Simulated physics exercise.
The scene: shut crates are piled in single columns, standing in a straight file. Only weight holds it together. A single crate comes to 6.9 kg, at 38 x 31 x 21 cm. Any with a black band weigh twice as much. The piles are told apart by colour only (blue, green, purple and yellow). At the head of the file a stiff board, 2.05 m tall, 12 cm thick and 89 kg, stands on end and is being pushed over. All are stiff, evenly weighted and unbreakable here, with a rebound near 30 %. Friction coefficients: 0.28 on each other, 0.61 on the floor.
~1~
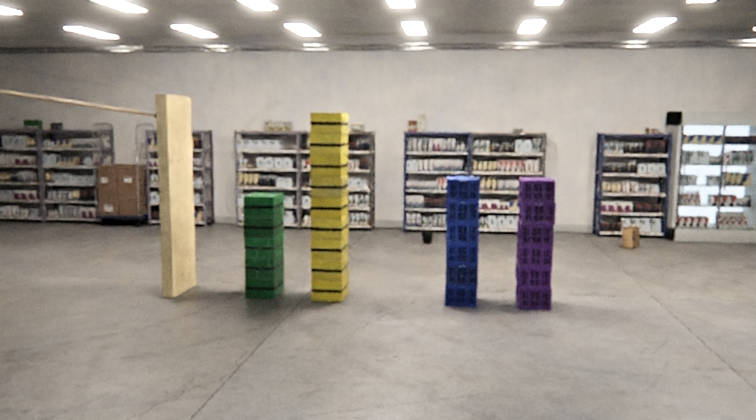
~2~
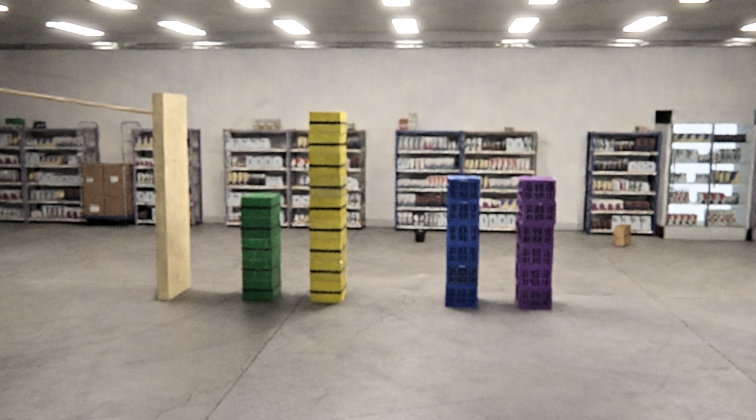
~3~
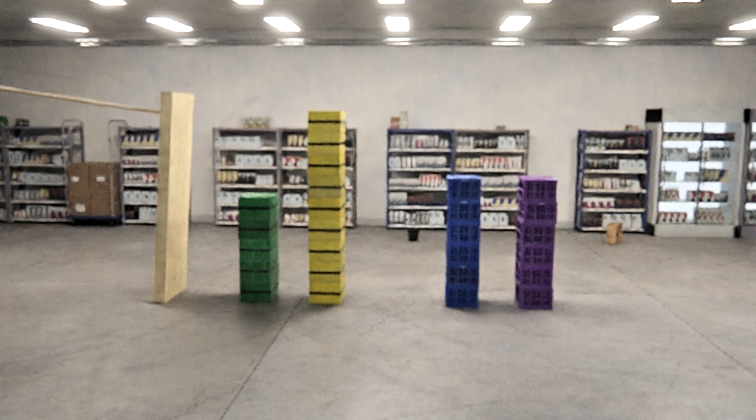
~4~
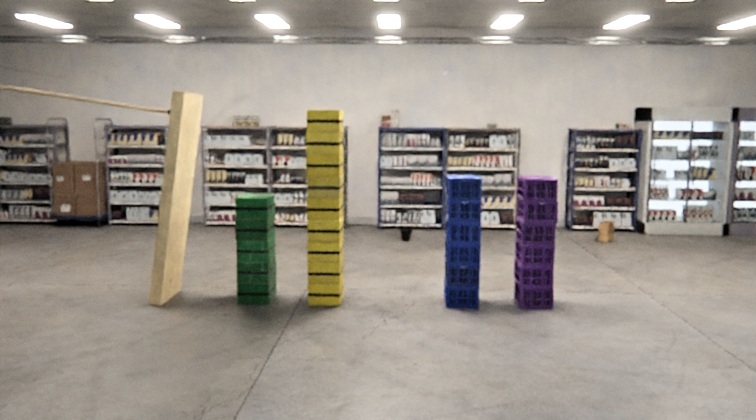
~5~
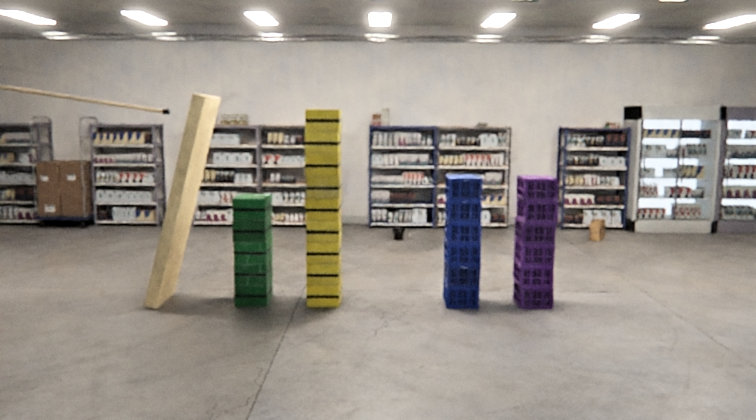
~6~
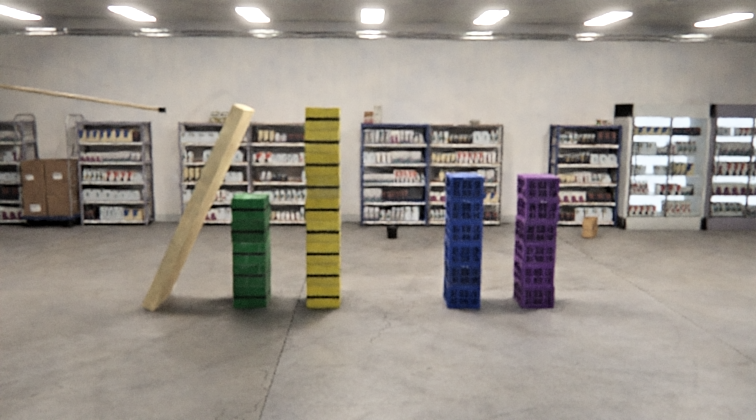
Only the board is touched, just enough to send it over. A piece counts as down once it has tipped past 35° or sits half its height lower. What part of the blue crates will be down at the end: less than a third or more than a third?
Ending down: More than a third.
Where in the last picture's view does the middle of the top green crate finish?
Around (329, 266).
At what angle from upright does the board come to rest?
Some 65° from upright.
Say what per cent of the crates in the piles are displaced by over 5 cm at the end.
It is 85 per cent.
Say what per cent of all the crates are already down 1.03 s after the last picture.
By then 20 per cent.
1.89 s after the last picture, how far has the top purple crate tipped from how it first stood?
About 25°.
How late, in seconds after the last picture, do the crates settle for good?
Around 3.5 s.
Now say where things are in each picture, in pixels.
In the first frame (each place is the centre of the face we see best; the camera moves round a little), pole end (156, 116) 9 cm short, board 0° from upright; top blue crate (463, 190); top green crate (259, 207); the others all in place.
The second frame shows pole end 14 mm in, board 0° from upright; top blue crate (464, 190).
The third frame shows pole end 12 cm in, board 4° from upright; top blue crate (465, 190); the others all in place.
The fourth frame shows pole end (170, 113) 22 cm in, board 9° from upright; top blue crate (465, 190); the others all in place.
The fifth frame shows pole end (165, 112) 22 cm in, stopped, board 15° from upright; top blue crate (466, 189); the others all in place.
The sixth frame shows pole end (161, 110) 22 cm in, stopped, board 26° from upright; top blue crate (467, 188); top purple crate (543, 189); the others all in place.
Then, 1.03 s later than the last frame, board 61° from upright; none of the 6 blue crates down (5 of 26 in all colours); top blue crate unmoved; top yellow crate tilted 74°, 34 cm lower.
Then, 1.89 s later than the last frame, board 65° from upright; 5 of the 6 blue crates down (17 of 26 in all colours); top blue crate tilted 35°, 25 cm lower; top yellow crate on its side.
When it is over, board 65° from upright; 5 of the 6 blue crates down (20 of 26 in all colours); top blue crate 1.04 m lower; top purple crate on its side. That is 83 per cent. In pixels of the last frame, middles, top blue crate near (706, 277).
